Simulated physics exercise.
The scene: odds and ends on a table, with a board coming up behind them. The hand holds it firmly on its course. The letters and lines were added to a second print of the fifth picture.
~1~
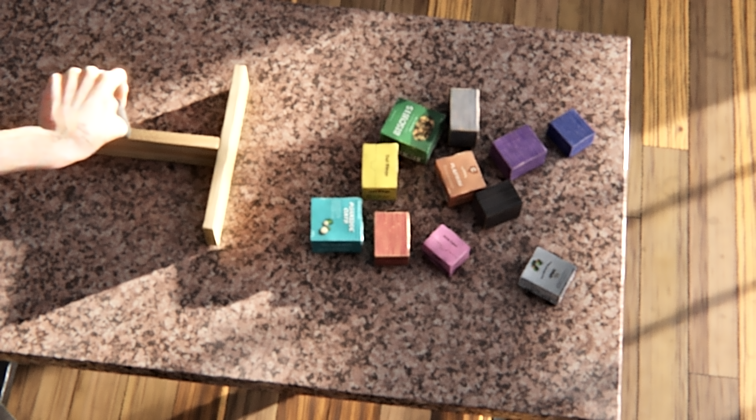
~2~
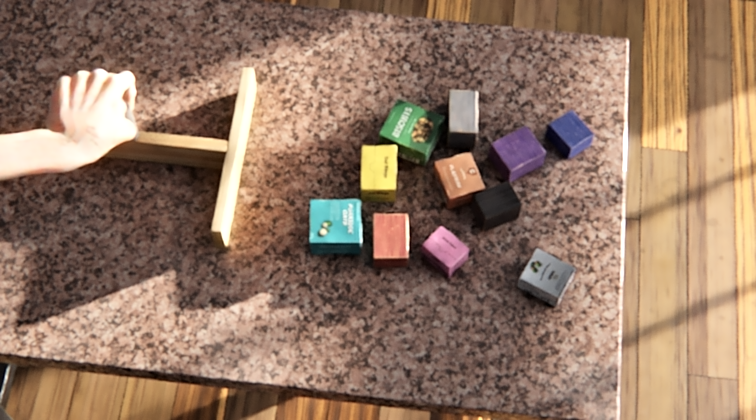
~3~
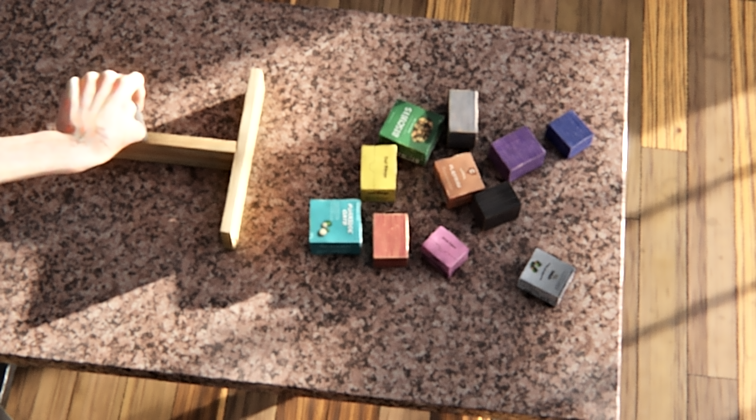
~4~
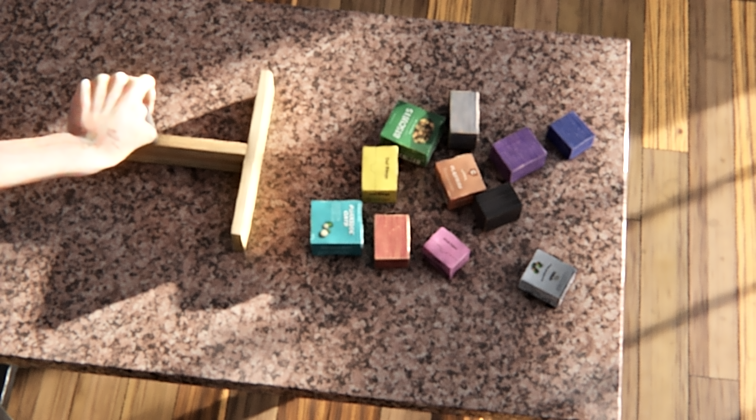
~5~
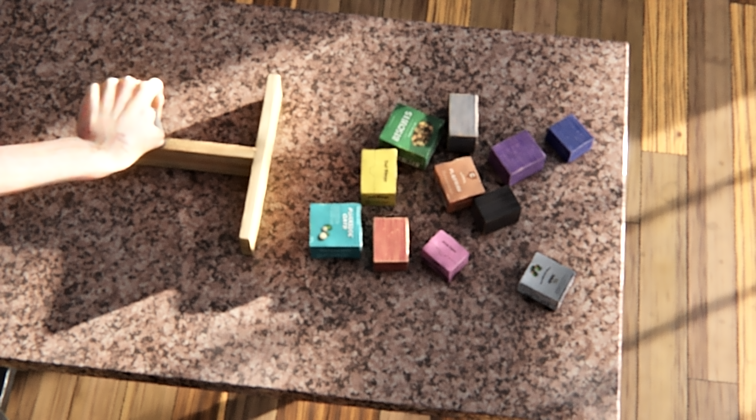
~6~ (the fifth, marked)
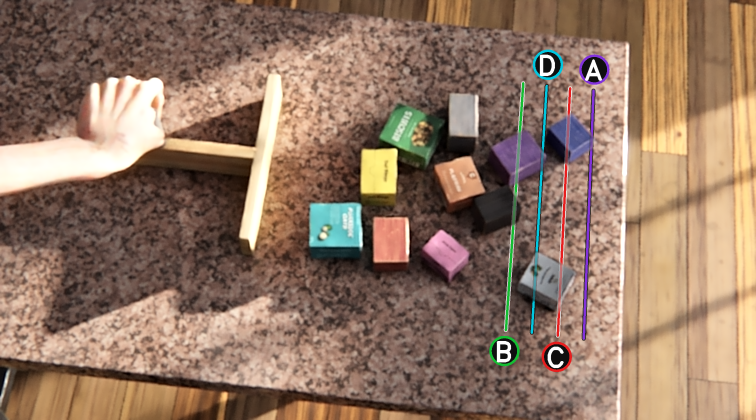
A hand slides a wooden T-shaped board slowly right toward colourful blocks that stay still.
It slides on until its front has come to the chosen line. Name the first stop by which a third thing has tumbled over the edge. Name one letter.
As far as mark D.
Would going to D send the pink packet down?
Yes.
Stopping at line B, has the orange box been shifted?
By then, yes.
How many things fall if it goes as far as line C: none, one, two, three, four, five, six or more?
Six or more.
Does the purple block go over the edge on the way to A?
Yes.
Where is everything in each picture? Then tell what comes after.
The first frame shows pink packet (446, 251); turquoise packet (337, 225); orange box (460, 180).
The second frame shows board (233, 147); white packet (547, 277).
The third frame shows board (241, 148); purple block (517, 154).
The fourth frame shows board (252, 150); black block (497, 207).
The fifth frame shows board (260, 153); grey block (462, 123); blue block (570, 138); pink packet (445, 256).
On the marked copy, A at (589, 208); B at (515, 200); C at (564, 206); D at (540, 203).
Following D. Soon after the start, board (360, 164); pink packet (467, 258); red block (425, 249).
Later, board (460, 175); white packet (601, 297); pink packet (569, 269).
In the end, board (540, 184); black block over the edge; white packet over the edge; five fallen.
As for the rest, A drops eight, but is farther than needed; B drops only two; C drops seven, but is farther than needed.
